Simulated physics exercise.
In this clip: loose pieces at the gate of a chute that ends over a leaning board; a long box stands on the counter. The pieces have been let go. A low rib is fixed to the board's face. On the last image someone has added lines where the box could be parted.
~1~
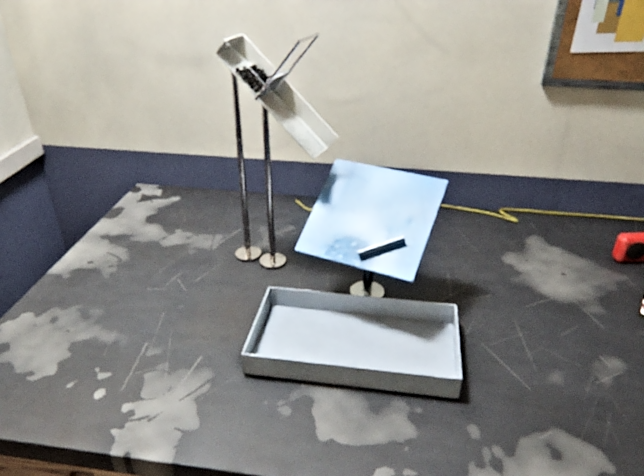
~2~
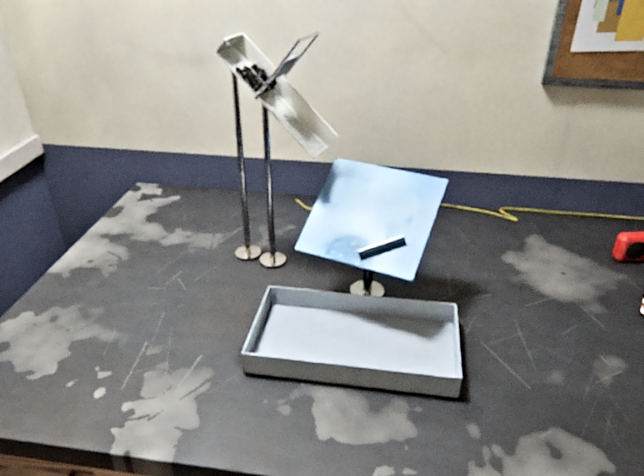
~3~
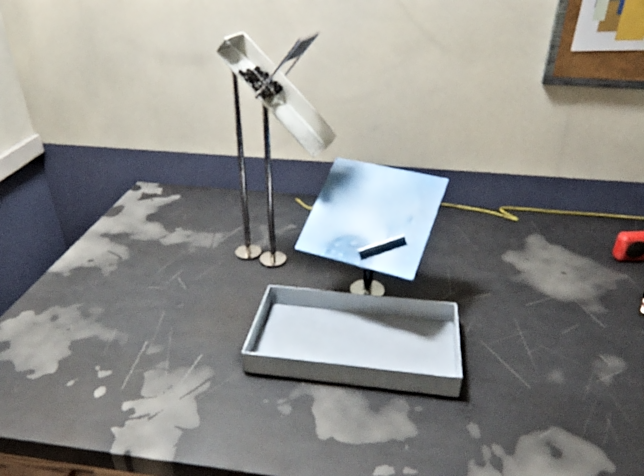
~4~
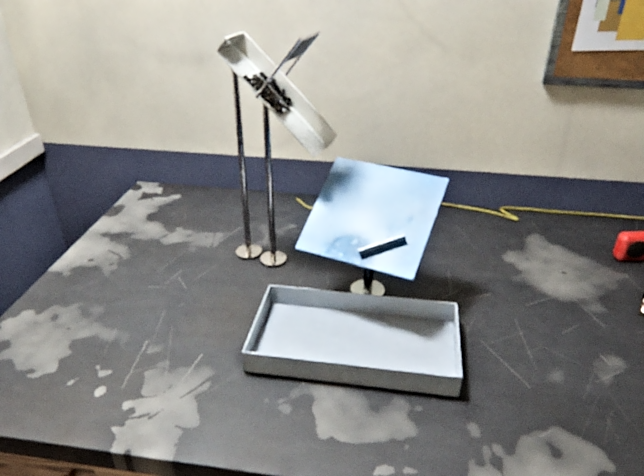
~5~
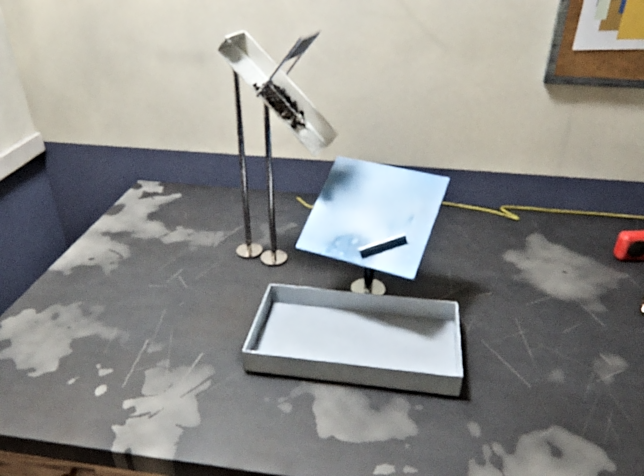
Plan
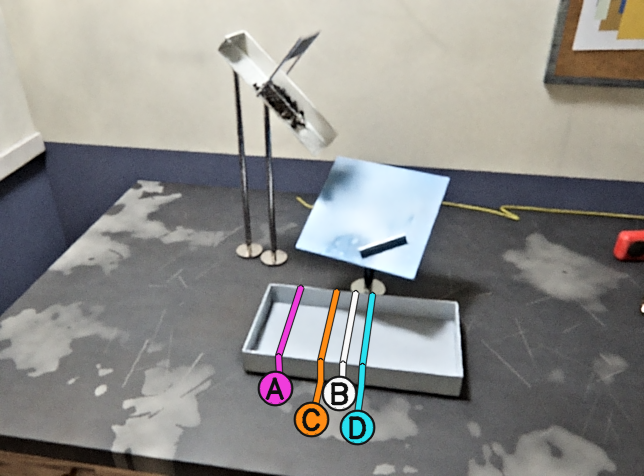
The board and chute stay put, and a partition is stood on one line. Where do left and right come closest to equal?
C.
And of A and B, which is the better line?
B it is.
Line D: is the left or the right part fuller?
More lands on the left.
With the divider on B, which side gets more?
The left side.
On the marked copy, line A crosses the front rim at (278, 355); line B crosses the front rim at (343, 362); line C crosses the front rim at (320, 360); line D crosses the front rim at (362, 365).
If A is chosen, of what is caught, none on the left of the divider, all on the right.
If B is chosen, of what is caught, most on the left of the divider, a small part on the right.
If C is chosen, of what is caught, about half on the left of the divider, about half on the right.
If D is chosen, of what is caught, nearly all on the left of the divider, a small part on the right.
